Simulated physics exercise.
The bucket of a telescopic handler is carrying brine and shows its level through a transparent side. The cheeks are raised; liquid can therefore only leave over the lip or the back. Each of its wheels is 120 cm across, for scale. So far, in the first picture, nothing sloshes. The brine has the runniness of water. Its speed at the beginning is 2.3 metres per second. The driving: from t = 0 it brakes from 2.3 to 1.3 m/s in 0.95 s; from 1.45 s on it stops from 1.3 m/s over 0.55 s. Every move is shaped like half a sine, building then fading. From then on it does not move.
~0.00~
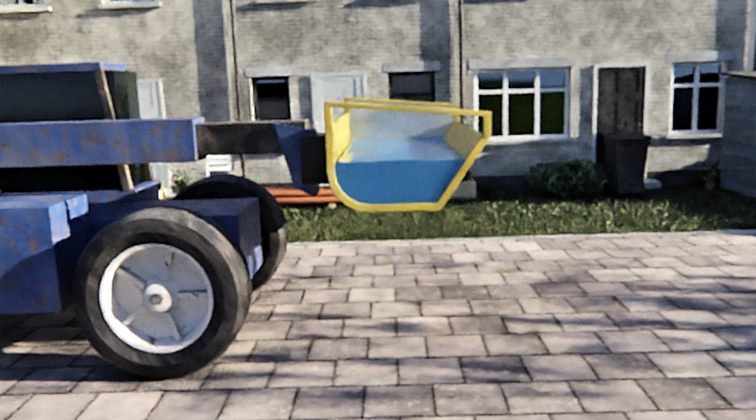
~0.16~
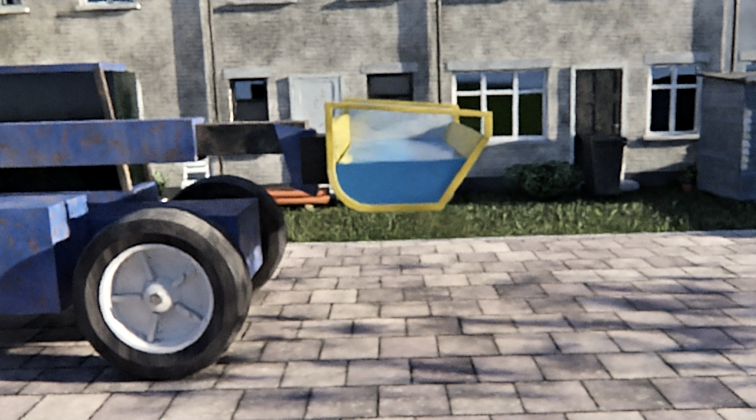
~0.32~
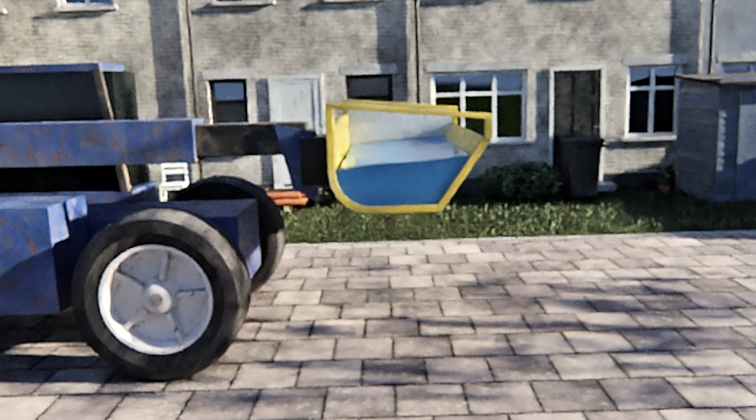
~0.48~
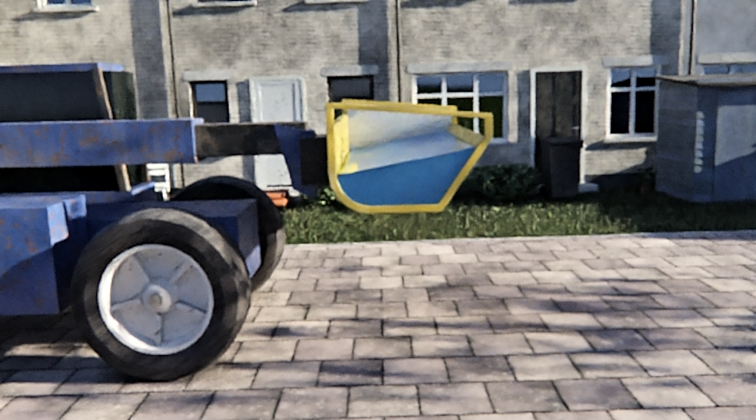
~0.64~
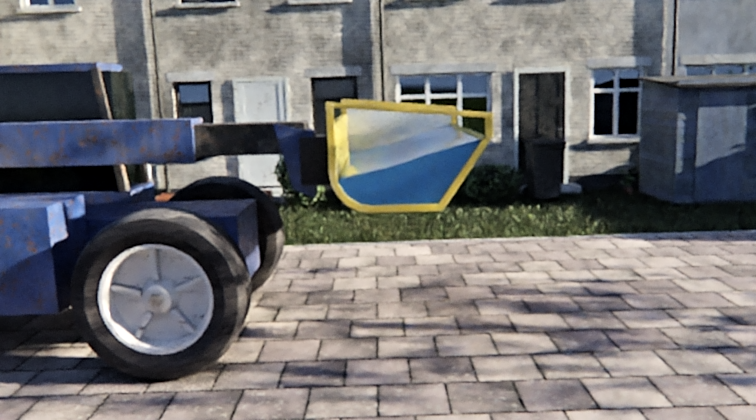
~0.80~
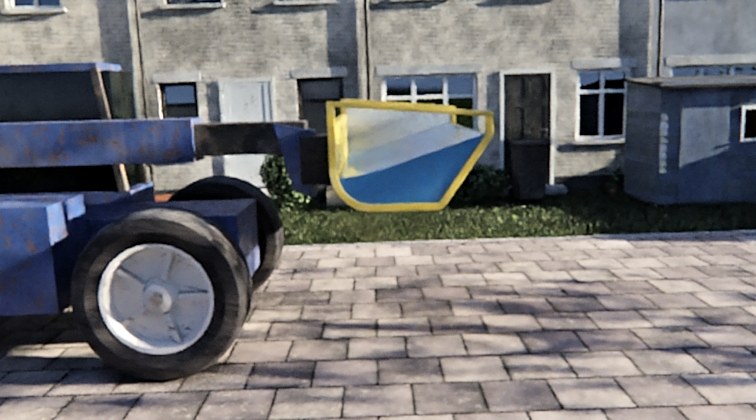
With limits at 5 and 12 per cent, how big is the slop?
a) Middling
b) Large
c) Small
b.
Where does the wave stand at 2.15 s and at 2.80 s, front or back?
It sits at the forward end first, and later at the rearward end.
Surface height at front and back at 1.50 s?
Front 20 cm, back 38 cm.
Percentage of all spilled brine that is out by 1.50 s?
By then about 0 per cent is out.
After 1.50 s the surface stands 38 cm at the back and 20 cm at the front; all of it is still inside.
After 2.15 s the surface stands 11 cm at the back and 33 cm at the front; 15 per cent has gone, over the front.
After 2.80 s the surface stands 47 cm at the back and 8 cm at the front; 18 per cent has gone, over the front.
After 4.89 s 23 per cent has gone, over the front, 97 of 428 litres.
